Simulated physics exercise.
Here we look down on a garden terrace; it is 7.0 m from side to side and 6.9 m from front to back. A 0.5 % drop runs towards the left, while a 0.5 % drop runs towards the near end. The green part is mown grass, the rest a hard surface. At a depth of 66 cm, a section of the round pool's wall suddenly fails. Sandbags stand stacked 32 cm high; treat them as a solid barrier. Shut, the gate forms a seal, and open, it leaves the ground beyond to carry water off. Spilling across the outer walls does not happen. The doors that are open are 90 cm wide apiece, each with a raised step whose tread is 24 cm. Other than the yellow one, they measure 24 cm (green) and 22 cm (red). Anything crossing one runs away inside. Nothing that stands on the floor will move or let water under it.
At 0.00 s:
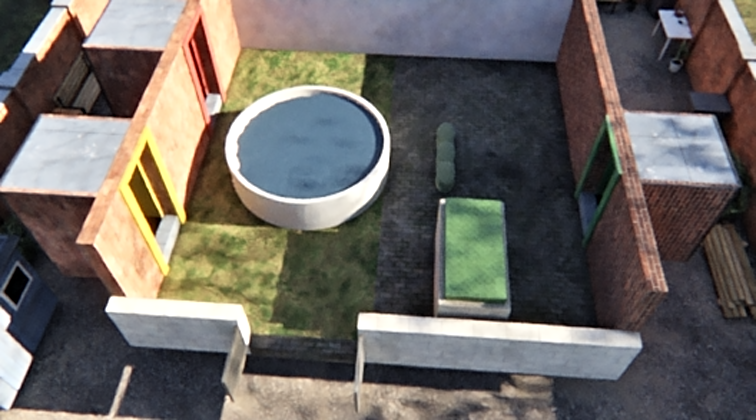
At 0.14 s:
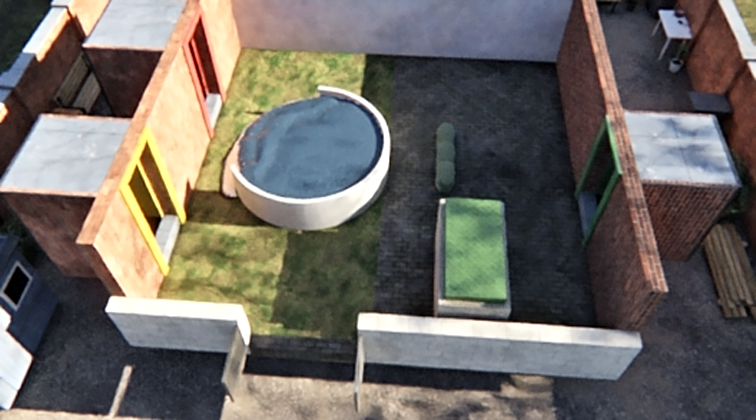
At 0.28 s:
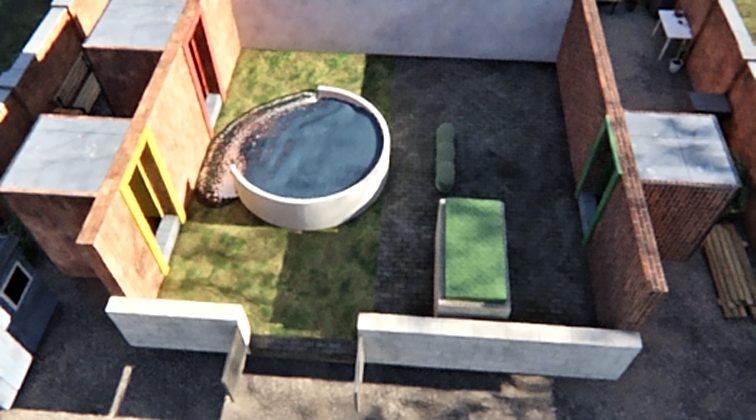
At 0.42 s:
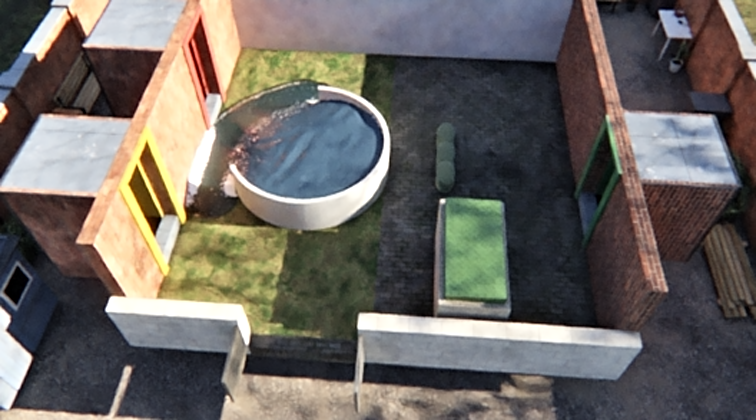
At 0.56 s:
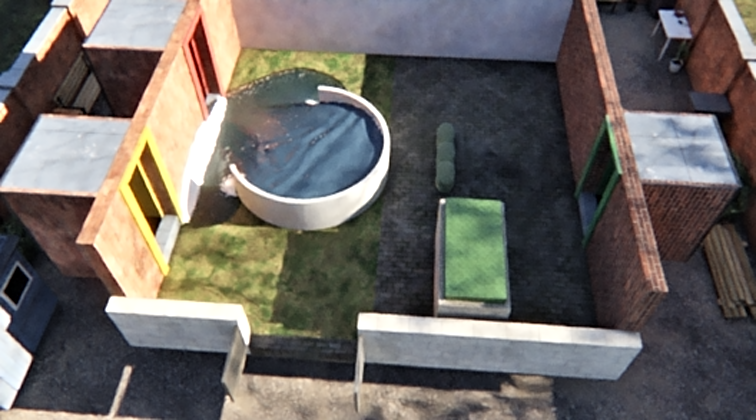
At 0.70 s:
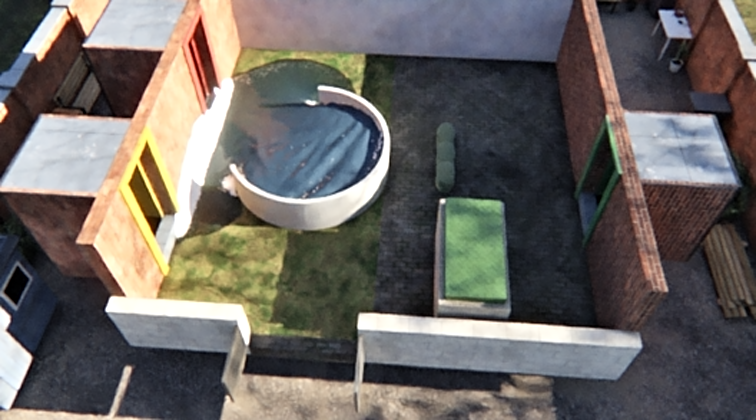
Walled garden terrace seen from above, with a round pool's wall giving way at left and water spreading across the grass.
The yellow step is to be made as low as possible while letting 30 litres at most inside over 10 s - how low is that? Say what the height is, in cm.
It comes to about 6.5 cm.
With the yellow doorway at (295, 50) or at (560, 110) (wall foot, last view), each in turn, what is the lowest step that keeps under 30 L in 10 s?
In turn: Roughly 29 cm, roughly 12.0 cm.
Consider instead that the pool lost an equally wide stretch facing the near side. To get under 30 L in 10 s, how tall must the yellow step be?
In that case you'd want it roughly 20 cm high.
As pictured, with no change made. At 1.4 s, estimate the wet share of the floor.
Around 25 per cent of the free floor.
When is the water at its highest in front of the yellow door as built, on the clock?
Peak time: Around 1.4 s.
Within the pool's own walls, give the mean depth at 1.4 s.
Roughly 37 cm.
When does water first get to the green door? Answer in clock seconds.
Arrival time, green: 5.5 seconds.
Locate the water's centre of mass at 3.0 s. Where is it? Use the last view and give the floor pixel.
(283, 133) or so.
After 1.4 s water covers 25 % of the floor, deepest (56 cm) near (239, 54); 11 cm at the yellow door, 0 litres in over its 25 cm step.
After 3.0 s water covers 40 % of the floor, deepest (40 cm) near (237, 59); 10 cm at the yellow door, 0 litres in over its 25 cm step.
After 10.0 s water covers 95 % of the floor, deepest (14 cm) near (533, 351); 8 cm at the yellow door, 0 litres in over its 25 cm step.
At the yellow door as built, the water arrived by 0.8 s and peaked near 11 cm at 1.4 s.
With a step of 6 cm, 41 litres would have come in within the 10 s; with 8.5 cm, 10 litres. So under 30 litres takes about 6.5 cm.
